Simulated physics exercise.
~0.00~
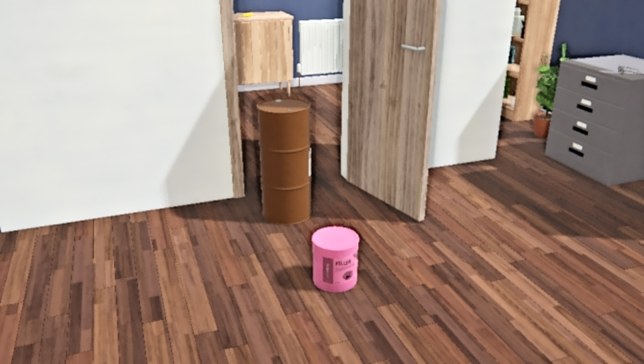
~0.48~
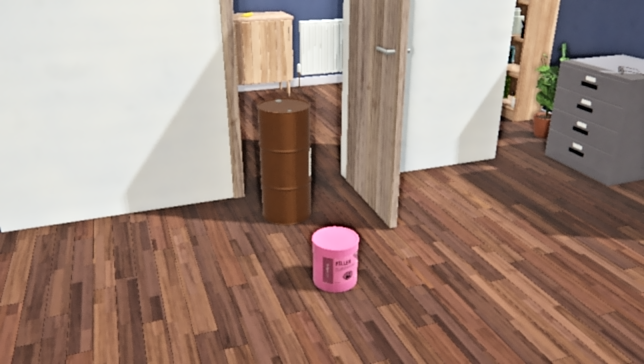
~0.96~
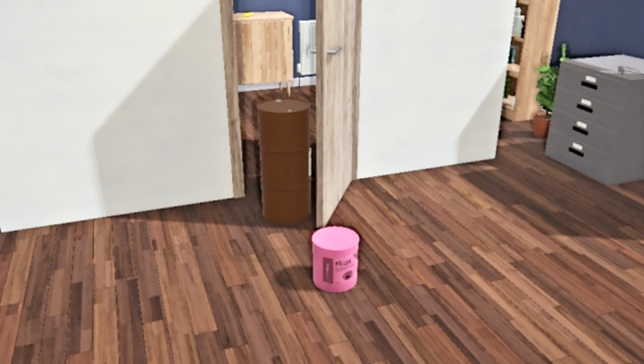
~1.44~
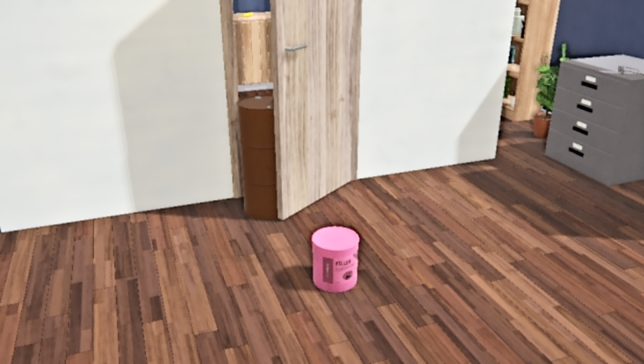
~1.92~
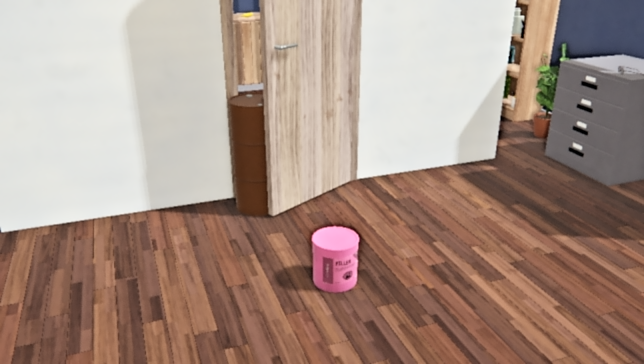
In a room doorway, a wooden door swings partly closed, and a brown drum shifts left.
